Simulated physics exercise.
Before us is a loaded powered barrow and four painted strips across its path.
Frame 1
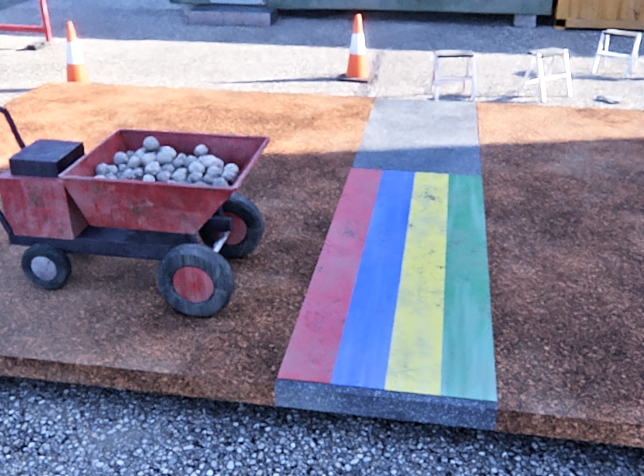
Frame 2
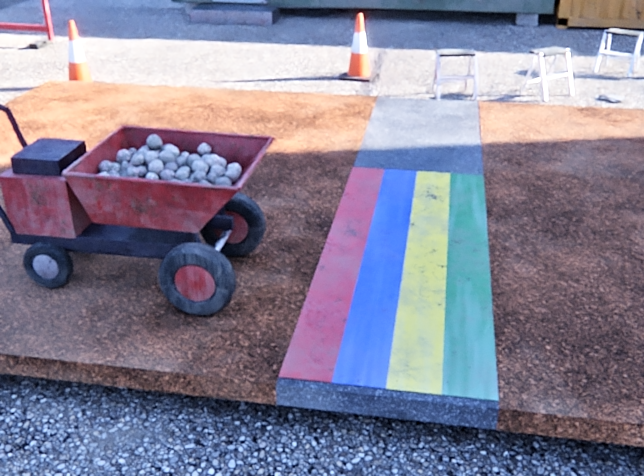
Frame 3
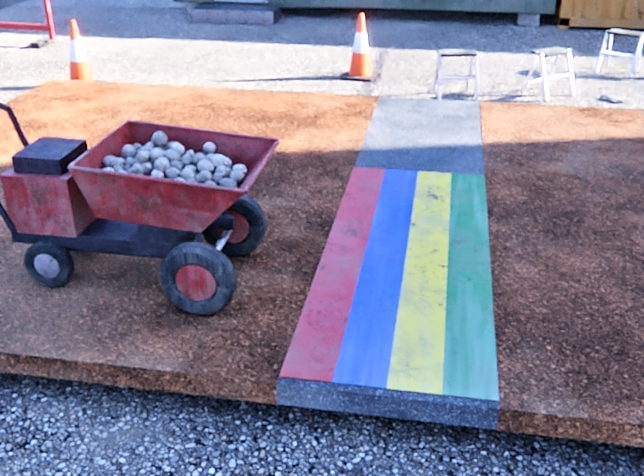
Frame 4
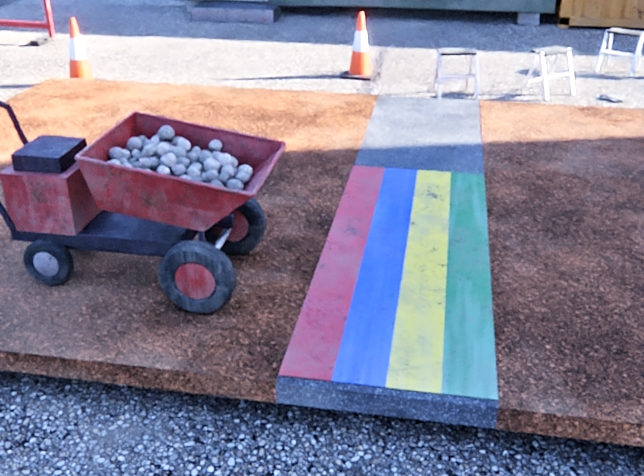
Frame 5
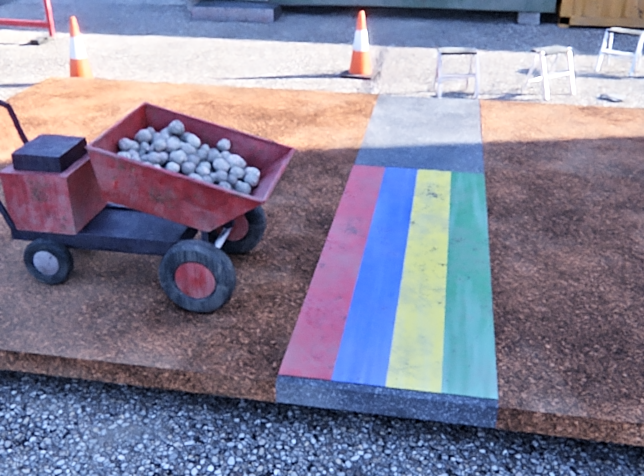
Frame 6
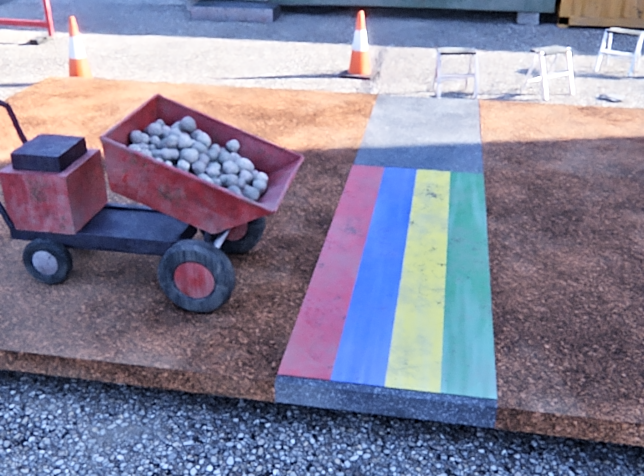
The clip opens on a red powered barrow loaded with rounded grey stones, standing left of four painted strips in red, blue, yellow and green. The skip starts level, then tilts gradually toward the right, its back end rising until it is clearly tipped, with the stones still inside.
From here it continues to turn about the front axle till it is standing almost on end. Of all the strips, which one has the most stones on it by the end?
Most stones end on the blue strip.
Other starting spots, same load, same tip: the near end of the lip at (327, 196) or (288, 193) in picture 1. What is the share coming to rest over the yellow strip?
About 30 and 30 per cent.
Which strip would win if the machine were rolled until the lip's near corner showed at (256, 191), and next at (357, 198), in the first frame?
First spot: Blue; second spot: Green.
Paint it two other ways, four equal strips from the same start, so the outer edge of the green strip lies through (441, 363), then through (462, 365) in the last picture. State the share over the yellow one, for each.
Respectively 20 and 20 percent.
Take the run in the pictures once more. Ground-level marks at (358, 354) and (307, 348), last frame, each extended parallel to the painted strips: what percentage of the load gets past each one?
That's 40 in a hundred for the first and 80 in a hundred for the second.
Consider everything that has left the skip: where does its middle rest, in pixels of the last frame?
Around (373, 287).
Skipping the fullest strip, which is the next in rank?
Red.
Just after the last frame, skip tipped steeply; every one in the skip.
A moment on, skip tipped right over; the larger part in the skip; roughly a quarter over the red strip; about a tenth over the blue strip.
Further on, skip tipped right over; roughly a quarter in the skip; roughly a quarter over the red strip; roughly a third over the blue strip; about a tenth over the yellow strip; about a tenth over the green strip; just a few off the paint.
When it is over, skip tipped right over; roughly a quarter in the skip; roughly a quarter over the red strip; roughly a third over the blue strip; about a tenth over the yellow strip; about a tenth over the green strip; just a few off the paint.
